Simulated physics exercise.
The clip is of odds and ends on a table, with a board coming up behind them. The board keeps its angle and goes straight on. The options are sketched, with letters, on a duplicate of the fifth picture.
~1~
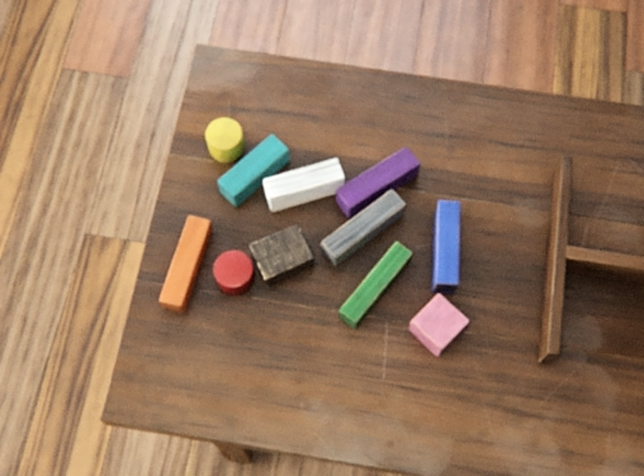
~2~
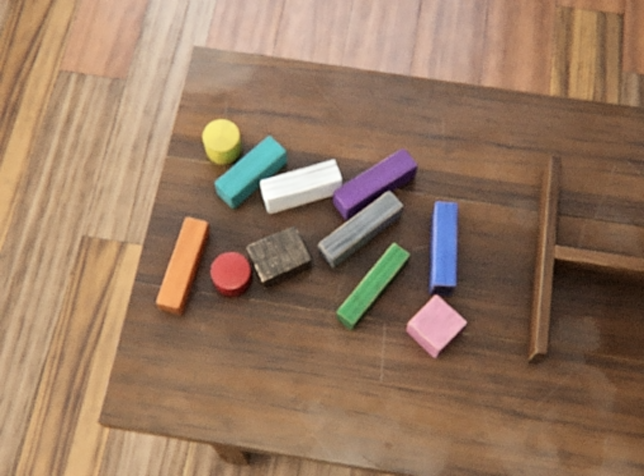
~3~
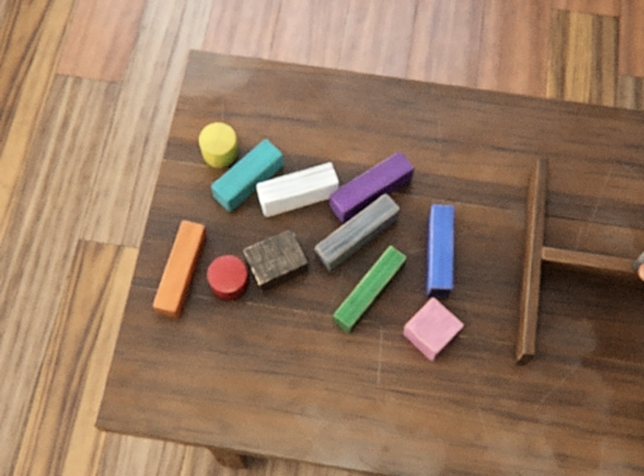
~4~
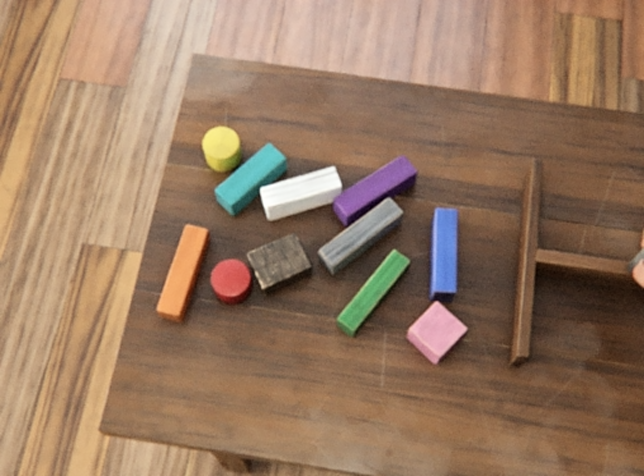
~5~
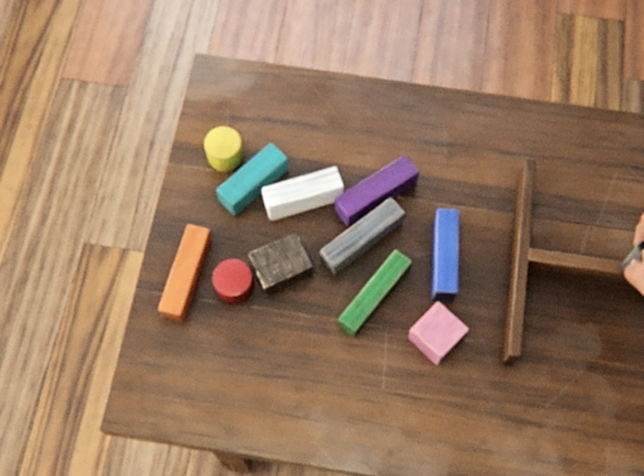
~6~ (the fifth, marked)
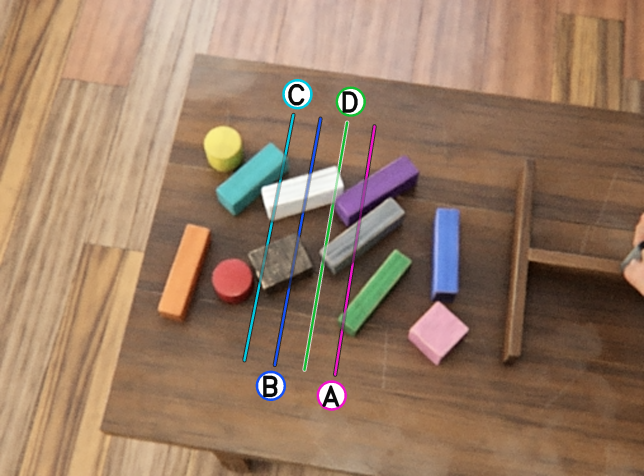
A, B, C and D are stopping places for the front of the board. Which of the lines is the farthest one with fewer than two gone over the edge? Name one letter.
The farthest such stop is C.
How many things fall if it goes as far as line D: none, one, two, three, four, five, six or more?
By then, none.
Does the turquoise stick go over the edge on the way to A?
No.
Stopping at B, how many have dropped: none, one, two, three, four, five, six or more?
In all, none.
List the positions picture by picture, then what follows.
In the first frame, white stick (305, 185); black block (282, 256); purple stick (377, 183).
In the second frame, board (549, 250); blue stick (443, 249).
In the third frame, board (537, 252); orange stick (181, 269).
In the fourth frame, board (531, 254); pink block (437, 333).
In the fifth frame, board (523, 253); turquoise stick (253, 179); red tin (233, 282); white stick (304, 194).
On the marked copy, A at (356, 243); B at (299, 235); C at (270, 231); D at (327, 239).
With C. Early on, board (433, 239); pink block (389, 336); green stick (369, 292).
Further on, board (341, 226); turquoise stick (242, 174); red tin (217, 289).
At the end, board (273, 216); orange stick (151, 263); yellow tin (183, 136); none fallen.
As for the rest, A is within the limit but short; B is within the limit but short; D is within the limit but short.
